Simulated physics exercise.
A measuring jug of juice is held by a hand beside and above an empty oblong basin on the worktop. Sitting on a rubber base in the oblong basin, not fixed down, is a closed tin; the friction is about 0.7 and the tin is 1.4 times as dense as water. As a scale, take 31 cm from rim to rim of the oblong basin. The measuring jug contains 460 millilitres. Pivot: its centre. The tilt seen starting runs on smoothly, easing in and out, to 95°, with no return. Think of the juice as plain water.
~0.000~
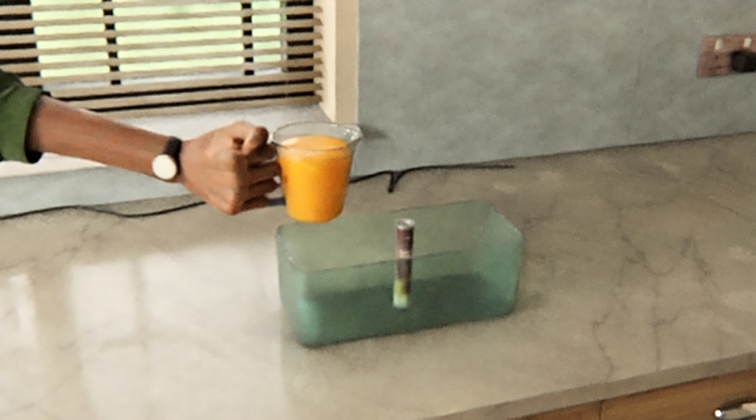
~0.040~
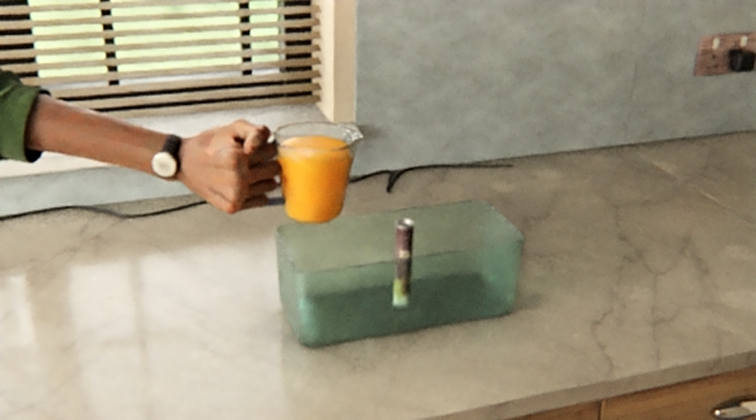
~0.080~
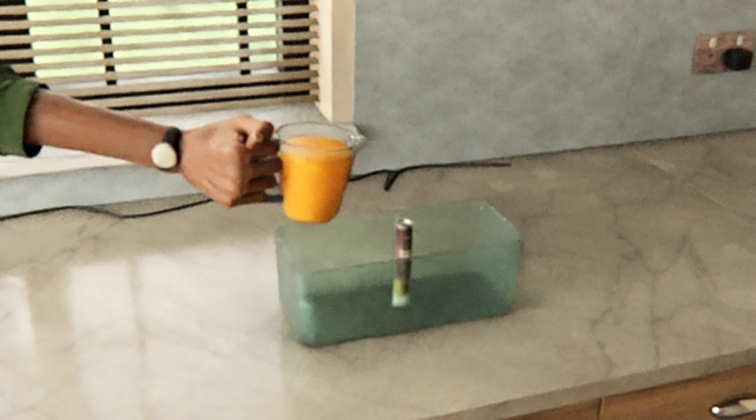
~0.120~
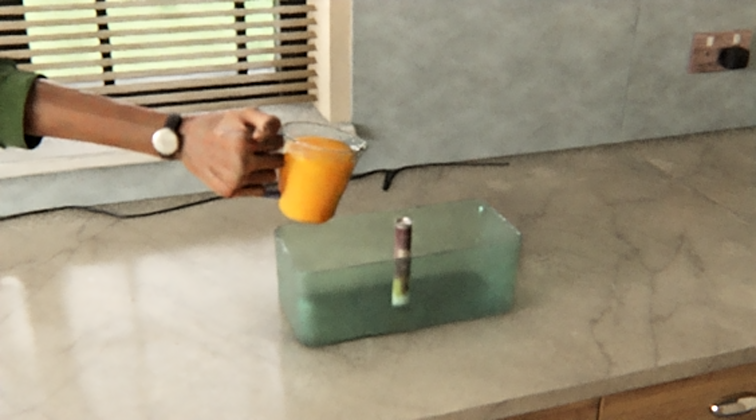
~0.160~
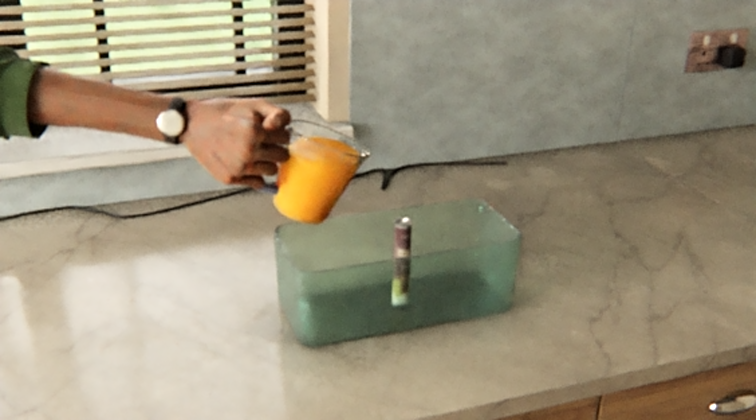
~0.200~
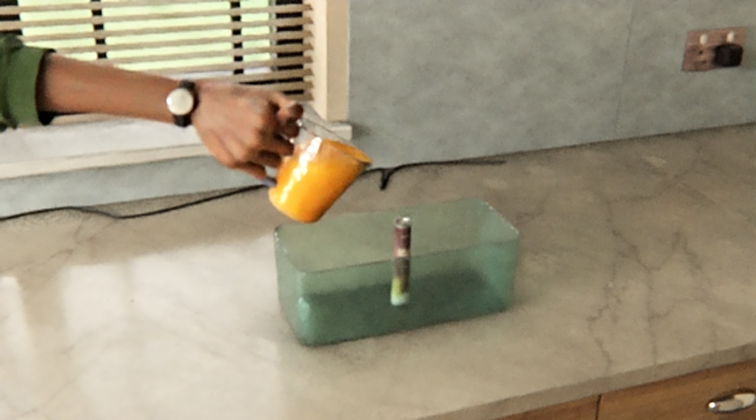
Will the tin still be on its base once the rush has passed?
It tips over.
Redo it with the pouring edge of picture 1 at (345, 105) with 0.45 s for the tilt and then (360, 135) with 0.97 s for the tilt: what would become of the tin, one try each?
Try 1: Tipped over; try 2: Tipped over.
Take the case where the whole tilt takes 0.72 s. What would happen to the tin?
Then the tin tumbles.
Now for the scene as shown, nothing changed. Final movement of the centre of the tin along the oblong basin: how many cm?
Roughly 8.0 cm.
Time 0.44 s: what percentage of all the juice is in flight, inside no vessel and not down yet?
22 per cent.
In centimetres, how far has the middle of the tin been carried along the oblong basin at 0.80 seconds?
Around 8 cm.
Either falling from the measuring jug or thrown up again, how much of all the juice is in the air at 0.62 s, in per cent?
Something like 10 per cent of the total.
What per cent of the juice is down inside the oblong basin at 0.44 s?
Near 30 in a hundred.
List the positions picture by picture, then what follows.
In the first frame, it leans 0°; its right rim is at (362, 133); the juice meets the walls at (276, 151) and (350, 143); the oblong basin's rim runs from (285, 250) to (506, 221); the tin's top is at (405, 227).
In the second frame, it leans 1°; its right rim is at (363, 134); the juice meets the walls at (276, 150) and (350, 144).
In the third frame, it leans 6°; its right rim is at (365, 138); the juice meets the walls at (278, 148) and (351, 145).
In the fourth frame, it leans 13°; its right rim is at (368, 144); the juice meets the walls at (282, 147) and (355, 147).
In the fifth frame, it leans 22°; its right rim is at (371, 152); the juice meets the walls at (284, 151) and (360, 149).
In the sixth frame, it leans 33°; its right rim is at (372, 162); the juice meets the walls at (284, 159) and (367, 155).
After 0.44 s the tilt is 92° and 49 per cent is still to pour; the tin stands where it began.
After 0.62 s the tilt is 95° and 13 per cent is still to pour; the tin leans 10°.
After 0.80 s the tilt is 95° and 2 per cent is still to pour; the tin lies on its side.
After 1.00 s the tilt is 95° and 0 per cent is still to pour; the tin lies on its side.
In the end the tin lies on its side.
